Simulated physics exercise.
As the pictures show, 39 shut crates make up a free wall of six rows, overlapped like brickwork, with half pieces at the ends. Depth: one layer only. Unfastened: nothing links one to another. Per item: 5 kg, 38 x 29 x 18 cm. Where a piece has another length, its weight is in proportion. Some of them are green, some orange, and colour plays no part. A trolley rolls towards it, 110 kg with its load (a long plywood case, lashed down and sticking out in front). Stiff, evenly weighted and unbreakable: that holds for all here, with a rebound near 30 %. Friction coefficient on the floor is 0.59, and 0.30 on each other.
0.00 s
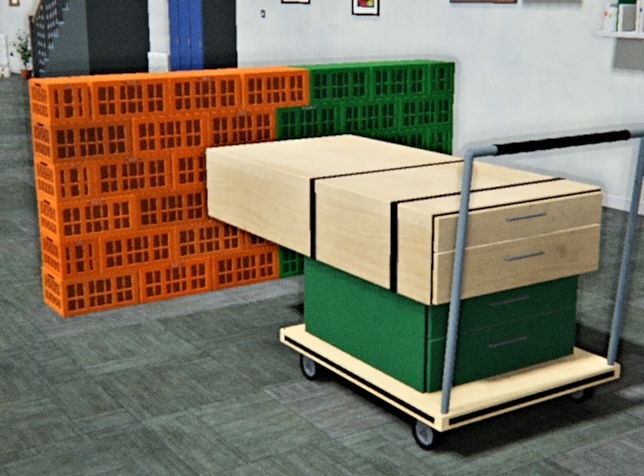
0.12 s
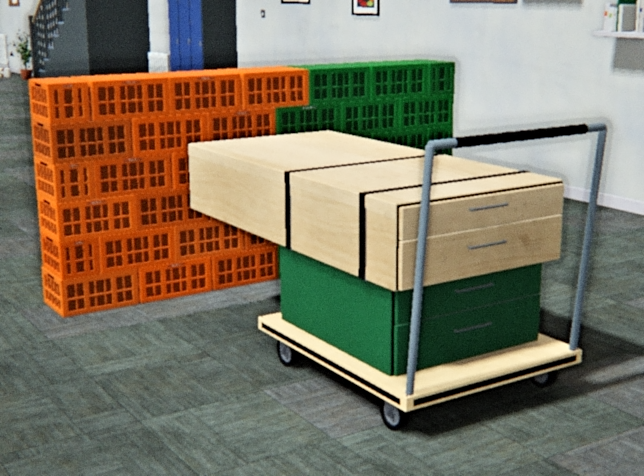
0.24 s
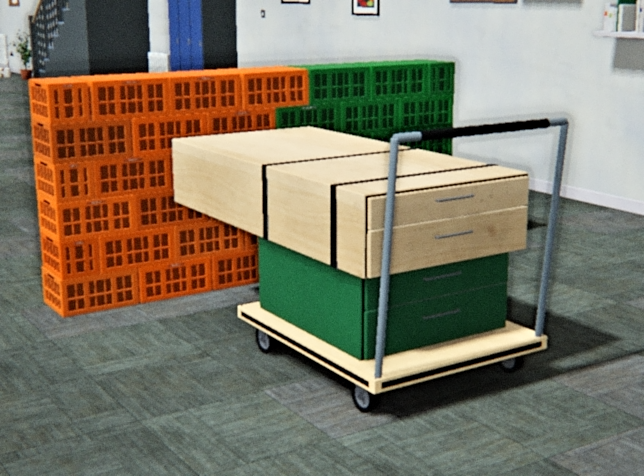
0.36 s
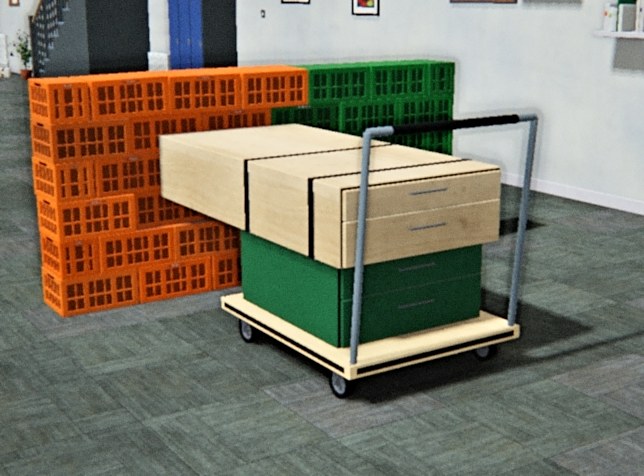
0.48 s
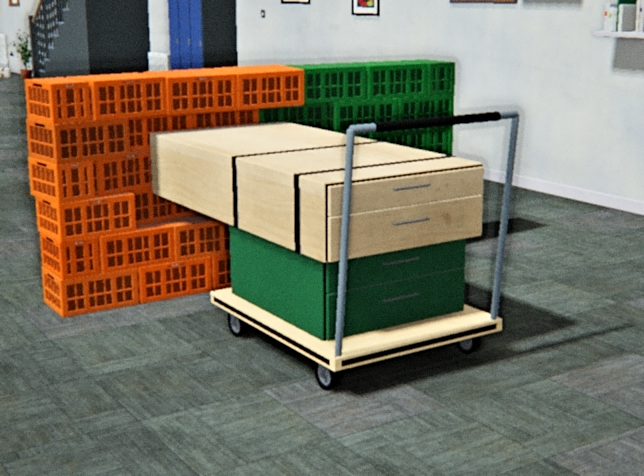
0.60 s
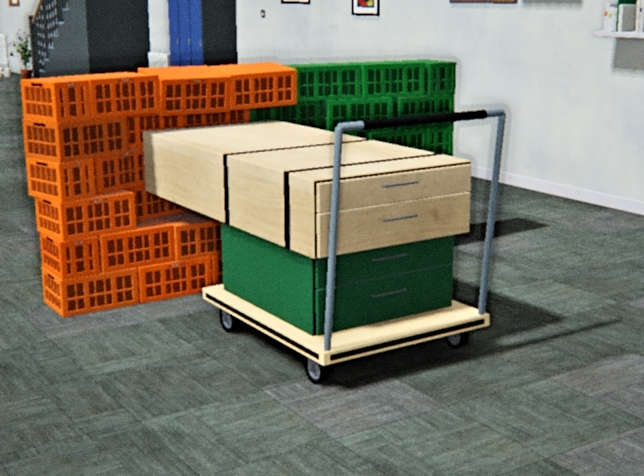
A loaded trolley rolls up to a wall of crates, and its long case pushes some back.
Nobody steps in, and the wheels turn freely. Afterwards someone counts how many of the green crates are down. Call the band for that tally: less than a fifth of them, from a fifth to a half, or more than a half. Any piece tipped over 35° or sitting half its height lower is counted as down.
The tally is from a fifth to a half of them.
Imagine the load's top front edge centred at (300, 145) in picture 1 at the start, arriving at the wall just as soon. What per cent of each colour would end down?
Orange 60%, green 30%.
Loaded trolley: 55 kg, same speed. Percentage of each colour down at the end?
Orange 0, green 0 %.
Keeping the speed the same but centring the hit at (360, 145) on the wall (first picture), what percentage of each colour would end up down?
For orange it's 20 per cent, for green 80 per cent.
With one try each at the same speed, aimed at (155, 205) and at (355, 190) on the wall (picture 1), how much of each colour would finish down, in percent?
Down by colour - orange: 80%, then 40%; green: 10%, then 80%.
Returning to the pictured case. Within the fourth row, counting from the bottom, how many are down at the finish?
Count down in that row: 4.
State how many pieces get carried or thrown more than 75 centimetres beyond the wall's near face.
12 or so.
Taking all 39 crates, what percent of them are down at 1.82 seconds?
50 per cent.
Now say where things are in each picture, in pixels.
In the first picture (each place is the centre of the face we see best), load (213, 171) 47 cm short of the wall; top green crate (341, 85); top orange crate (132, 99); all as stacked.
In the second picture, load (195, 165) 29 cm short of the wall; top green crate (341, 85).
In the third picture, load (178, 160) 11 cm short of the wall; top green crate (341, 85).
In the fourth picture, load (164, 156) 45 mm into the wall's line; top green crate (340, 85); 9 have shifted.
In the fifth picture, load (155, 153) 14 cm into the wall's line; top green crate (335, 85) moved 34 mm; top orange crate (131, 98) moved 30 mm; 16 have shifted.
In the sixth picture, load (148, 151) 22 cm into the wall's line; top green crate (329, 83) moved 8 cm; top orange crate (126, 96) moved 8 cm; steepest lean 7°, the crate at (197, 96); 20 have shifted.
By 0.90 s, load 33 cm past the wall's line, still rolling; none of the 18 green crates down (4 of 39 in all colours); top green crate tilted 17°; top orange crate tilted 22°.
By 1.22 s, load 41 cm past the wall's line, still rolling; 6 of the 18 green crates down (19 of 39 in all colours); top green crate tilted 48°, 27 cm lower; top orange crate tilted 42°, 40 cm lower.
By 1.82 s, load 53 cm past the wall's line, still rolling; 6 of the 18 green crates down (19 of 39 in all colours); top green crate tilted 63°, 83 cm lower; top orange crate on its side.
When it is over (4.5 s), load 57 cm past the wall's line, stopped; 6 of the 18 green crates down (19 of 39 in all colours); top green crate 91 cm lower; top orange crate upside down. That is 33 per cent. In pixels of the last frame, middles, top green crate near (291, 192).
